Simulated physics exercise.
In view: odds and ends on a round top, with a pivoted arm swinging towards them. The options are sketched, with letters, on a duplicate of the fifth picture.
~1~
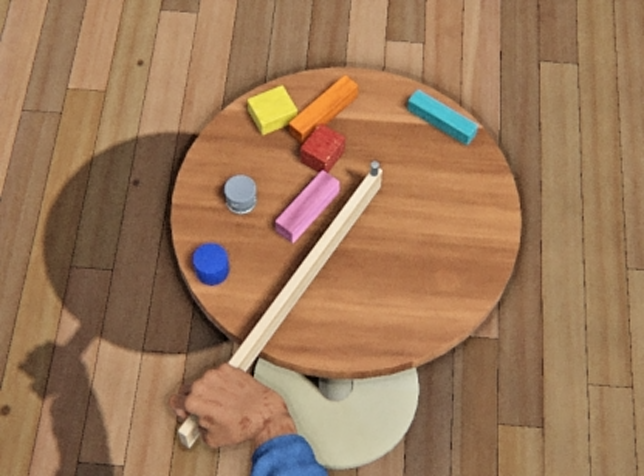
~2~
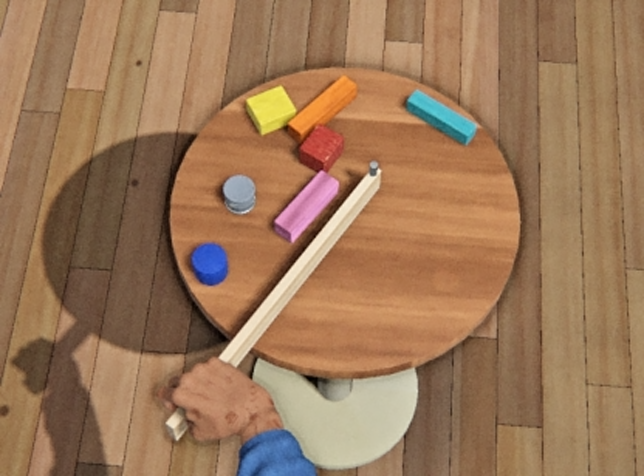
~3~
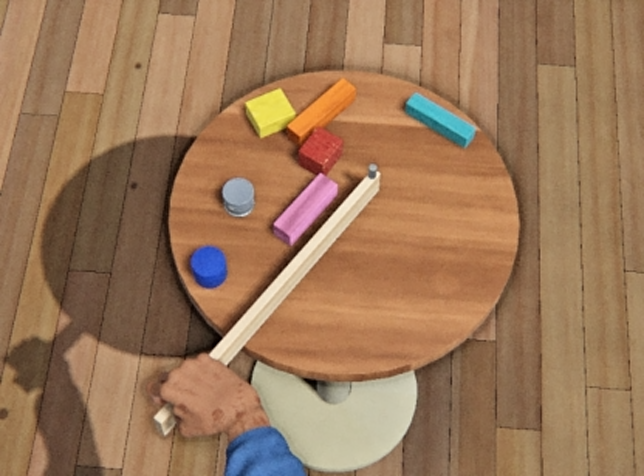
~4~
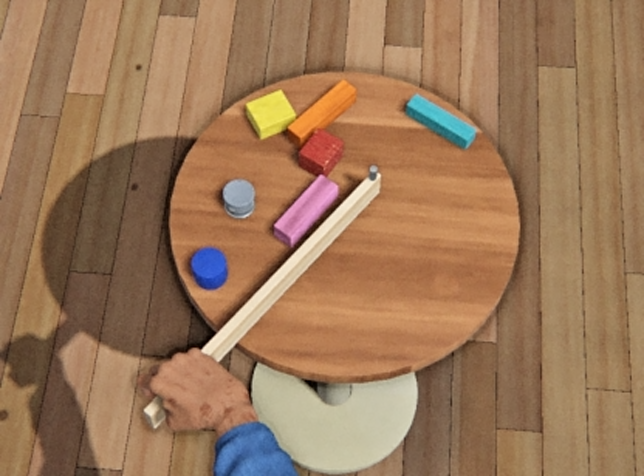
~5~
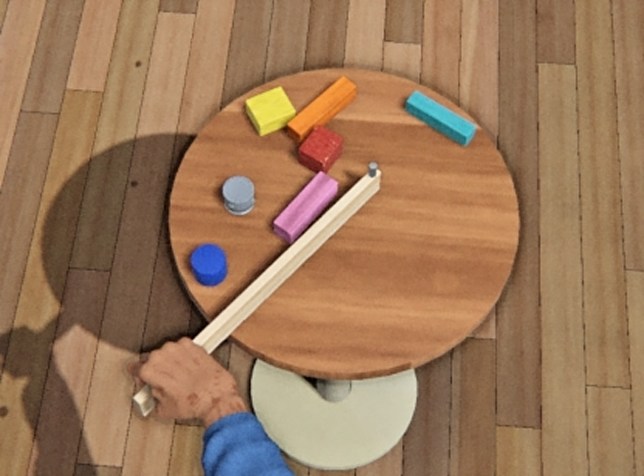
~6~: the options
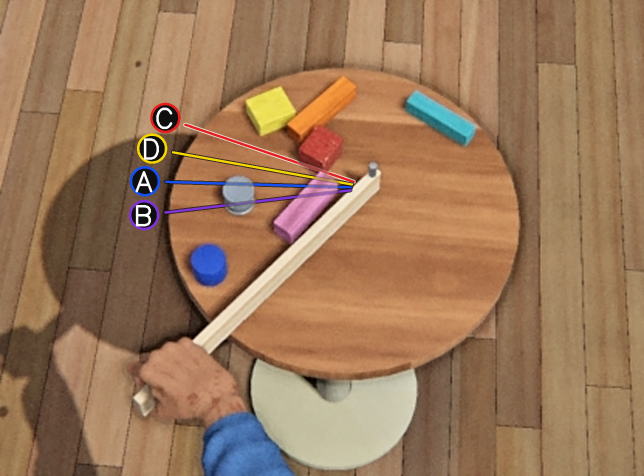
A hand swings a pivoted wooden arm slightly left towards the pink stick on a round table.
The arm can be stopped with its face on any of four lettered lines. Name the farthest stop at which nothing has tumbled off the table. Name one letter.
B is the last safe line.
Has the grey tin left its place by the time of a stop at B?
Yes.
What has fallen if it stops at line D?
The blue tin.
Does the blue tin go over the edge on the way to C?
Yes.
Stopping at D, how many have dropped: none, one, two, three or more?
By then, one.
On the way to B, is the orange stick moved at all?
By then, no.
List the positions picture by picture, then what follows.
In the first picture, arm (316, 253); blue tin (211, 264); grey tin (241, 195).
In the second picture, arm (311, 250); pink stick (307, 207).
In the third picture, arm (306, 251); red block (321, 153).
In the fourth picture, arm (303, 250); yellow block (271, 115).
In the fifth picture, arm (299, 244); grey tin (239, 196); pink stick (306, 208); turquoise bar (440, 119).
On the marked copy, A at (258, 185); B at (258, 201); C at (269, 153); D at (262, 168).
Taking B. A third of the way, arm (281, 225); blue tin (203, 257); pink stick (303, 204).
Two thirds of the way, arm (269, 203); blue tin (183, 219); pink stick (299, 192).
When it is over, arm (266, 187); blue tin (176, 191); grey tin (237, 184); nothing has fallen.
As for the rest, A drops the blue tin; C drops the blue tin; D drops the blue tin.
